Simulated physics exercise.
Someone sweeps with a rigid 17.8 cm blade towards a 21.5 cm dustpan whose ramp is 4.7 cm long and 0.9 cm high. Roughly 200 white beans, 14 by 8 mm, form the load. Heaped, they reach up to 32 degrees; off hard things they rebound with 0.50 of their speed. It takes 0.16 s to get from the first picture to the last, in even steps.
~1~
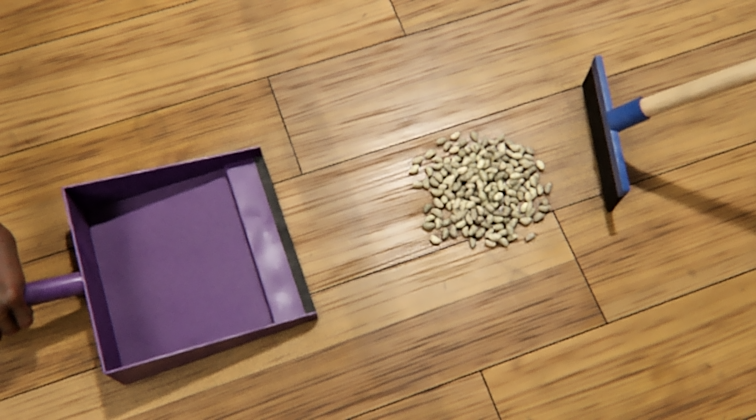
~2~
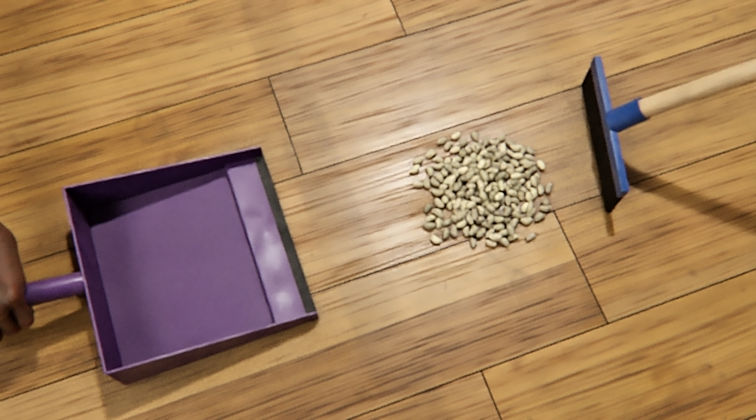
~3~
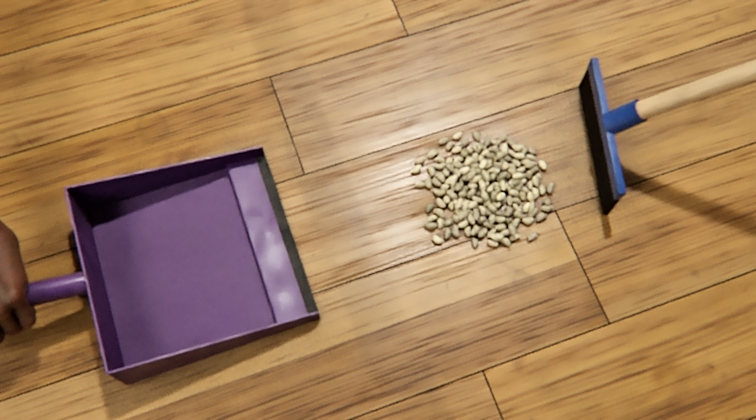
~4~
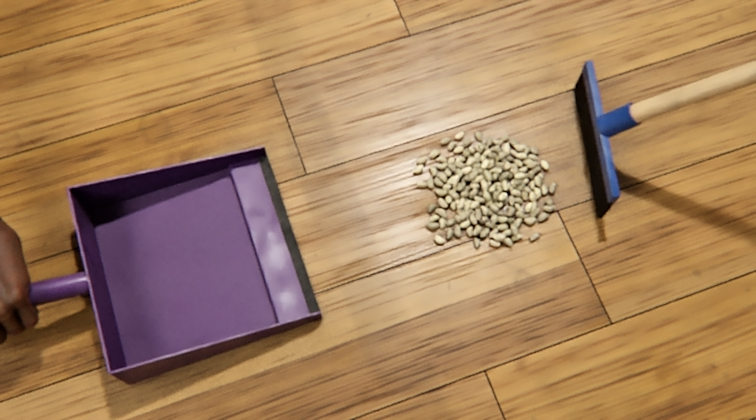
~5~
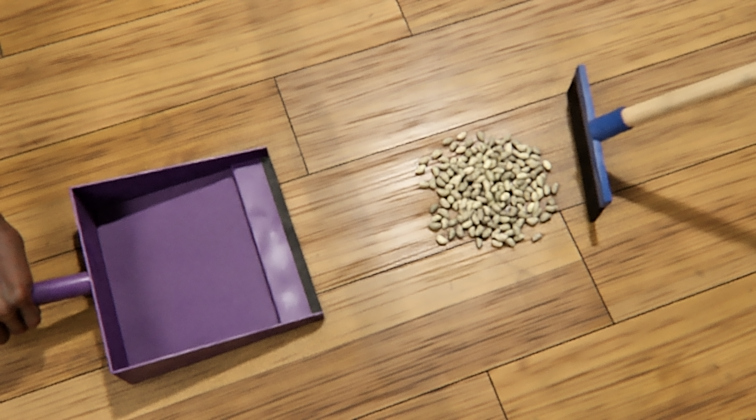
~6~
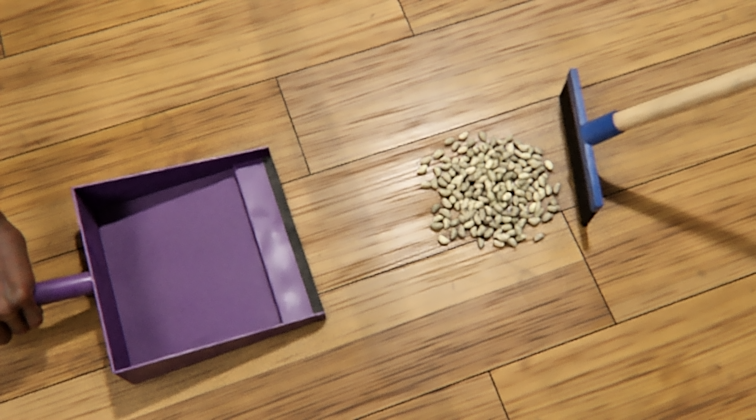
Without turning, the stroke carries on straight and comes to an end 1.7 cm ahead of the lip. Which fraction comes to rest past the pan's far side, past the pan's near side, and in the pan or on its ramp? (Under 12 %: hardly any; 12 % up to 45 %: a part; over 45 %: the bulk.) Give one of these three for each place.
Far side: A scattering; near side: A scattering; pan: A decent share.
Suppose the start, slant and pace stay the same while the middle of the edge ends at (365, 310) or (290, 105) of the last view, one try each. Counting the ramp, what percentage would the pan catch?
About 0 % and 5 %.
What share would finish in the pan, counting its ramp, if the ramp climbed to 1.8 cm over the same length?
Estimate with the new ramp: Some 15 in a hundred.
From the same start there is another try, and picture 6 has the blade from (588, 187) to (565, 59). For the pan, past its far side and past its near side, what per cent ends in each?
Final per cent - pan 5, far 30, near 0.
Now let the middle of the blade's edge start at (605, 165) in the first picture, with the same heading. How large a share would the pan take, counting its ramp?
Something close to 10 percent.
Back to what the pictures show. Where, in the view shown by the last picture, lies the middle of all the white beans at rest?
In the last view, approximately (315, 233).
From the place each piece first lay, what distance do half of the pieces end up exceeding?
That distance is around 22 cm.
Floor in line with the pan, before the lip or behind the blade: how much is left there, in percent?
That comes to near 70 percent.
Then, 0.34 s after the last picture, middle of the blade 20 cm from the lip; 0 % over the lip, far side 0 %, near side 5 %.
Then, 0.57 s after the last picture, middle of the blade 10 cm from the lip; 0 % over the lip, far side 0 %, near side 5 %.
Then, 0.91 s after the last picture, middle of the blade 4 cm from the lip; 15 % over the lip, far side 5 %, near side 10 %.
In the end, far side 5 %, near side 10 %, pan 15 %, in front of the lip or behind the blade 70 %.
